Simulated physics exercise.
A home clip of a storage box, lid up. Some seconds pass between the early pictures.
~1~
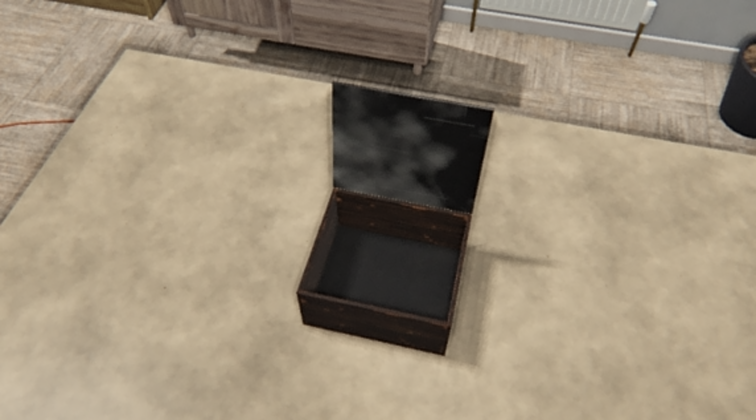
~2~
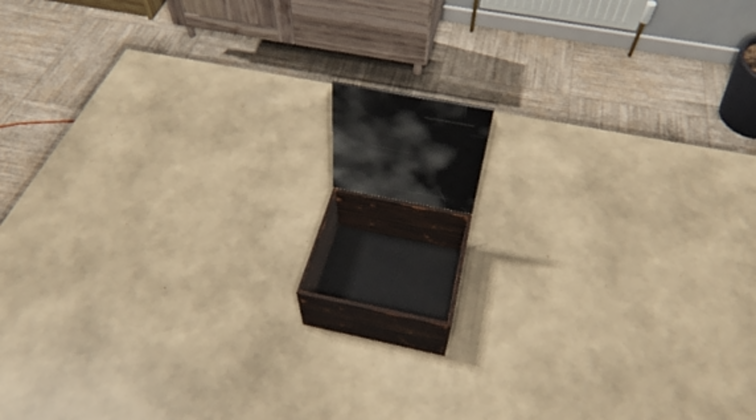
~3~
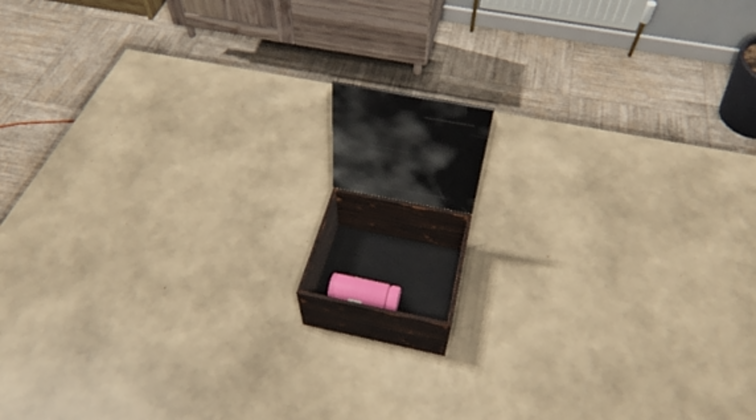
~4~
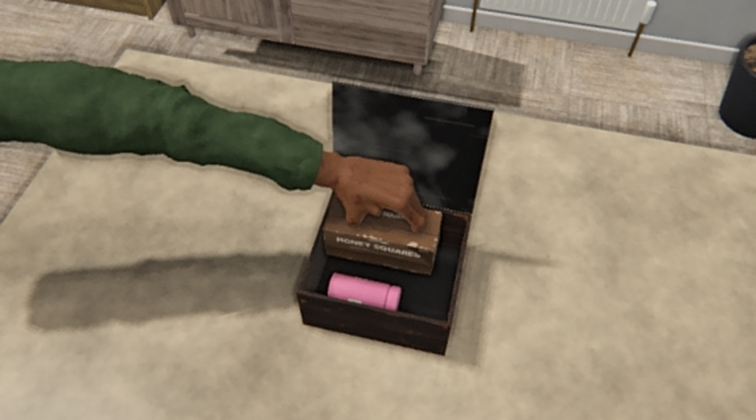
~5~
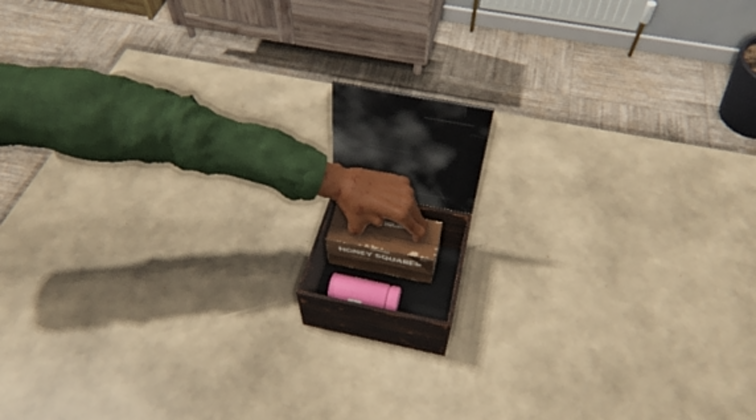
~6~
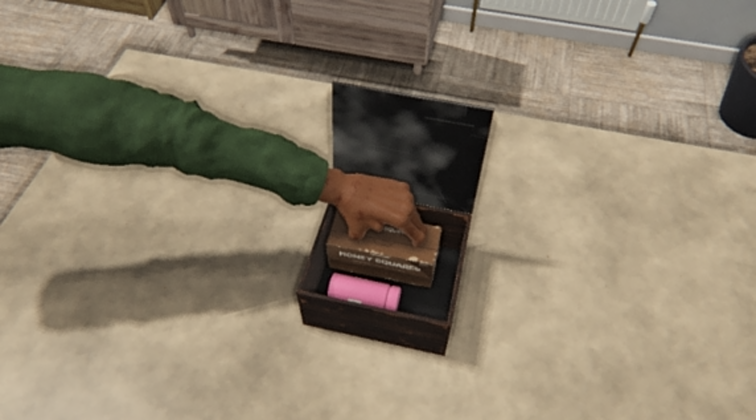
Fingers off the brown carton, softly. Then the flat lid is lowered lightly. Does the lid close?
The lid sits on the rim.
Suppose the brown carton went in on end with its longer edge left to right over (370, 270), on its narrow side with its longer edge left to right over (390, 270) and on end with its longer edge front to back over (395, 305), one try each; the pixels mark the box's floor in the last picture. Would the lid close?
First, it is held up; second, it closes; third, it is held up.
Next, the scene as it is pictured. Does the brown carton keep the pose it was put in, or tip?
The brown carton keeps its pose.
Then, 1.00 s on from there, lid starting down; brown carton shifted a little near (382, 257); pink shaker shifted about its own width.
Then, 1.60 s on from there, lid 59° above the rim; brown carton shifted a little near (382, 257); pink shaker shifted about its own width.
Then, 2.10 s on from there, lid 16° above the rim; brown carton shifted a little near (382, 257); pink shaker shifted about its own width.
In the end, lid shut; moved from the start, brown carton; pink shaker unmoved. At the end, from the last picture's camera, brown carton near (382, 257).
